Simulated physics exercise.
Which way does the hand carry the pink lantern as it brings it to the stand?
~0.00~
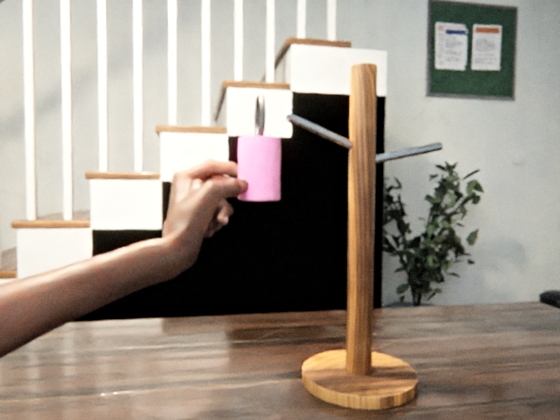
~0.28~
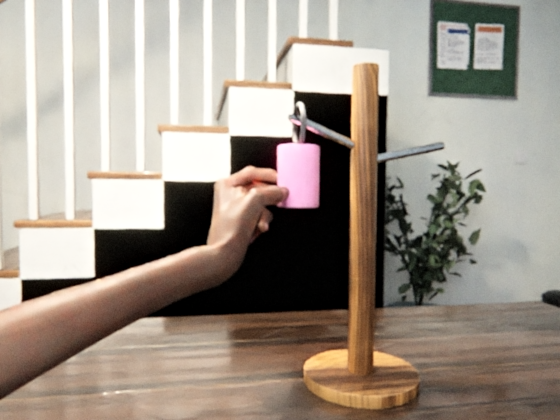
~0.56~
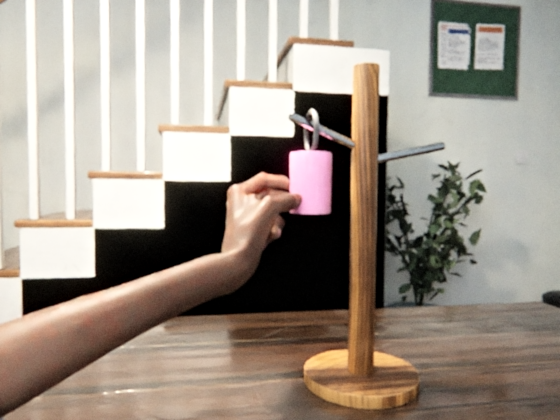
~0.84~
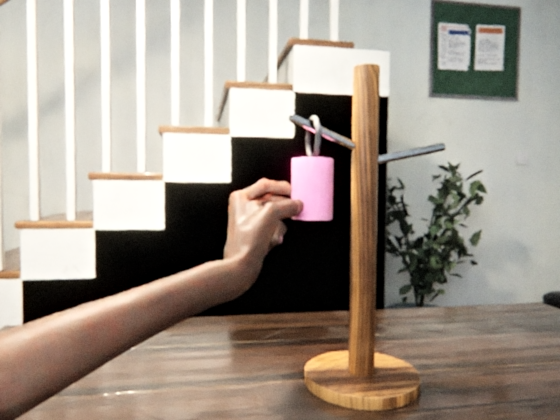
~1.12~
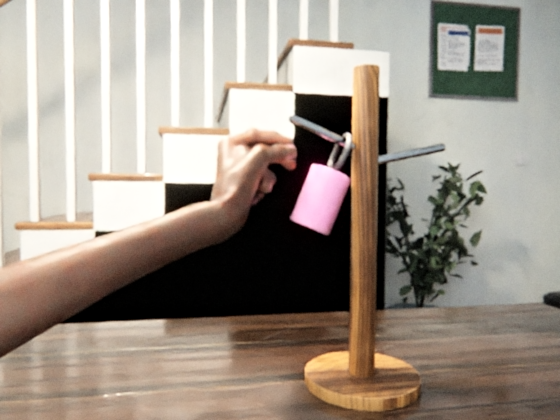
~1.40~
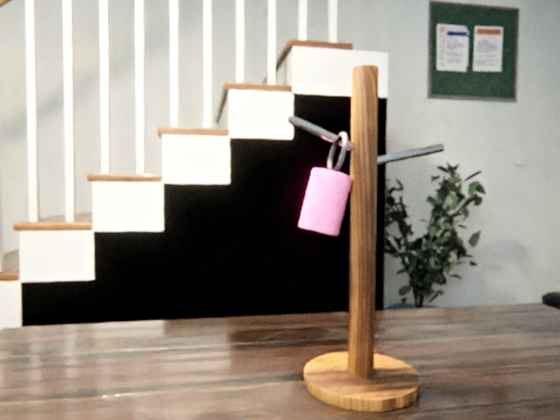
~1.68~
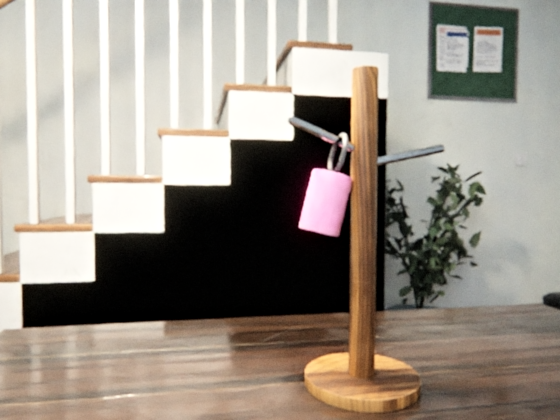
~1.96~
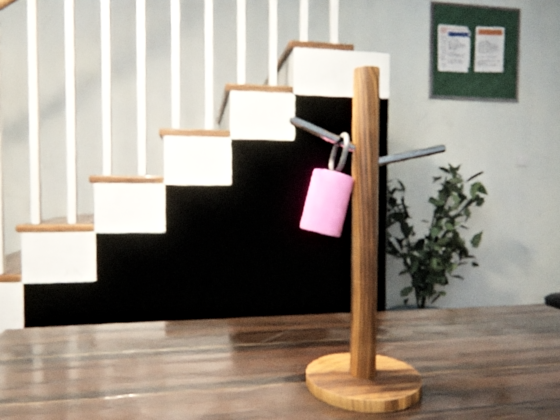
The hand carries the pink lantern to the right, toward the post of the wooden stand.
